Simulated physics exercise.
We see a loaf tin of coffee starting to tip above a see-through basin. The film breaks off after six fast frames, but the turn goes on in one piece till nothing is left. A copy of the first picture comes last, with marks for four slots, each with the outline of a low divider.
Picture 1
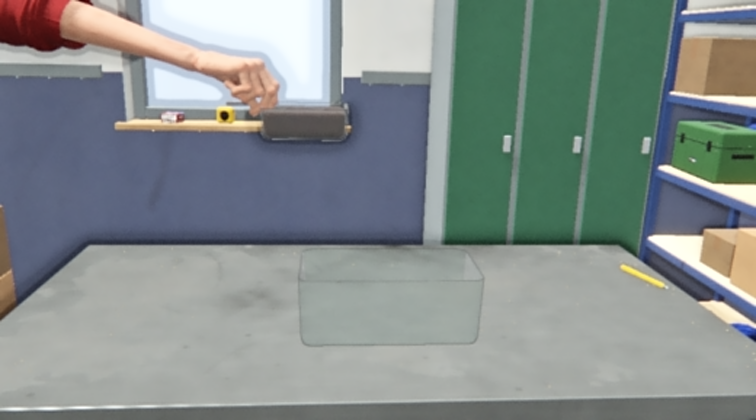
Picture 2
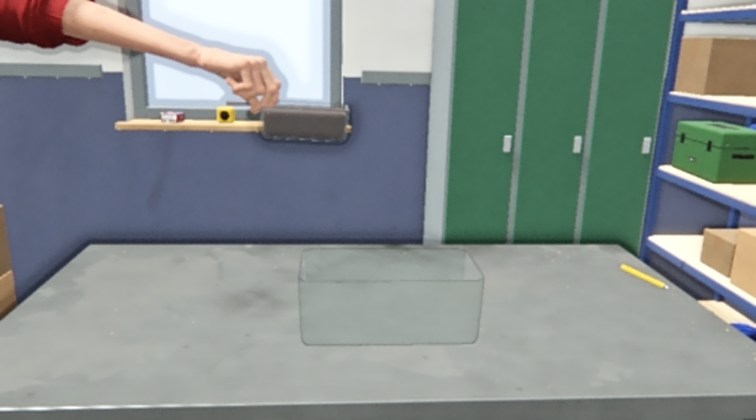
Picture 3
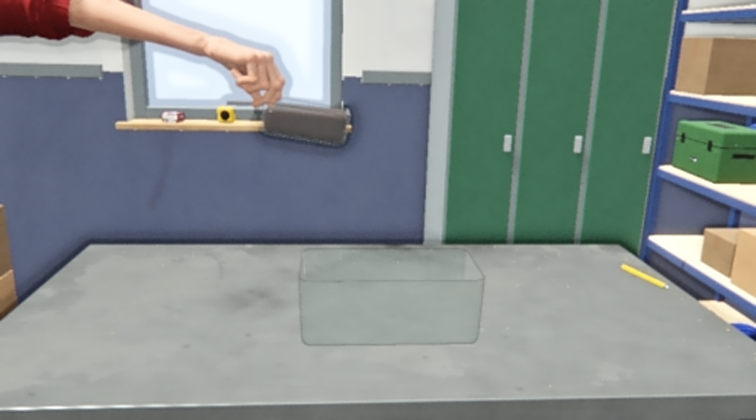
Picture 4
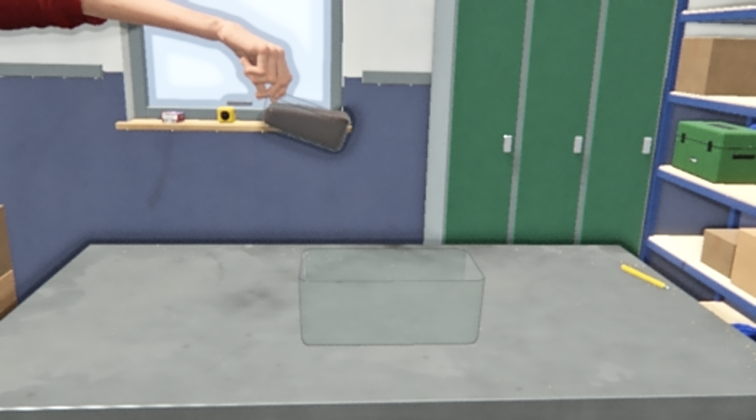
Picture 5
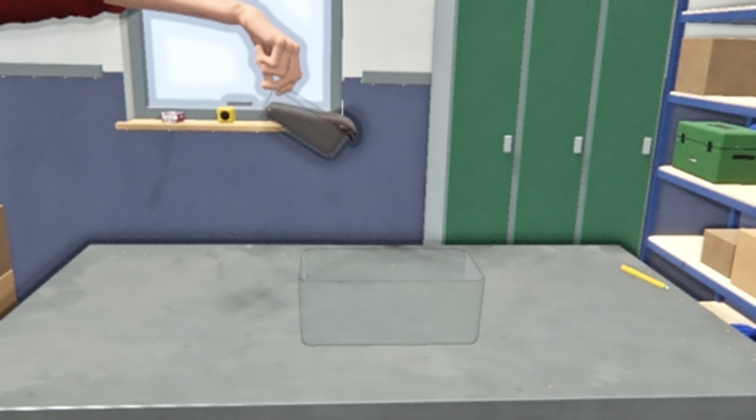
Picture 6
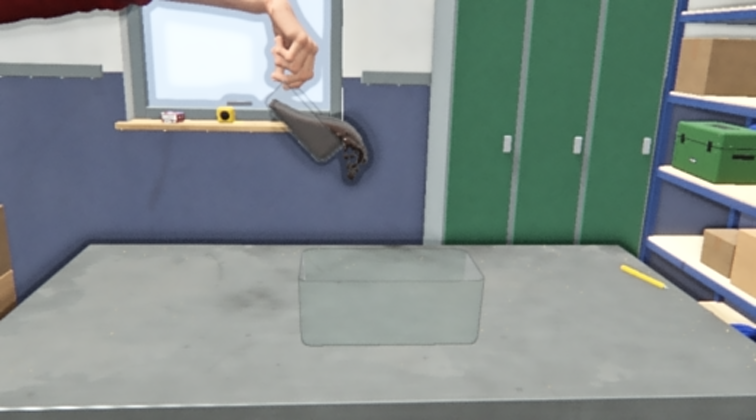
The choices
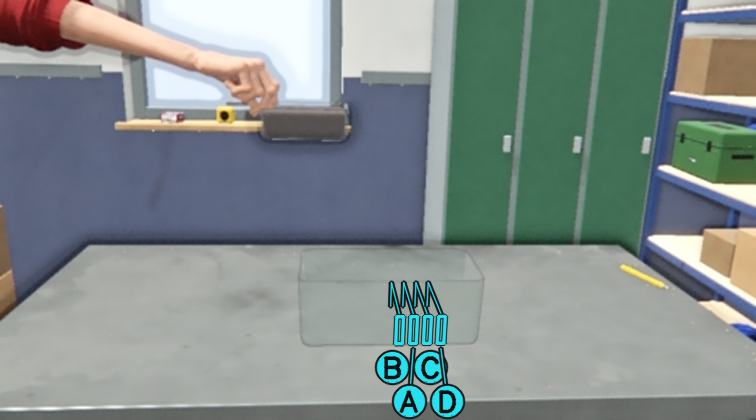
In a workshop, a hand above a gray table tilted a dark loaf-shaped container further and further to the right above a clear basin, and dark coffee came over its lower edge.
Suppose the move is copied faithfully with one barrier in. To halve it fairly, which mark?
Position B does it best.
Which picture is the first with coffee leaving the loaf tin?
In picture 4.
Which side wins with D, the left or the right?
More ends on the left.
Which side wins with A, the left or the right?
The left side.
On the marked copy, A at (413, 348); B at (399, 348); C at (427, 348); D at (440, 348).
Choosing A, about 84 % ends left of the wall and 9 % right of it; 7 % is lost outside.
Choosing B, about 46 % ends left of the wall and 46 % right of it; 8 % is lost outside.
Choosing C, about 86 % ends left of the wall and 5 % right of it; 9 % is lost outside.
Choosing D, about 85 % ends left of the wall and 6 % right of it; 9 % is lost outside.
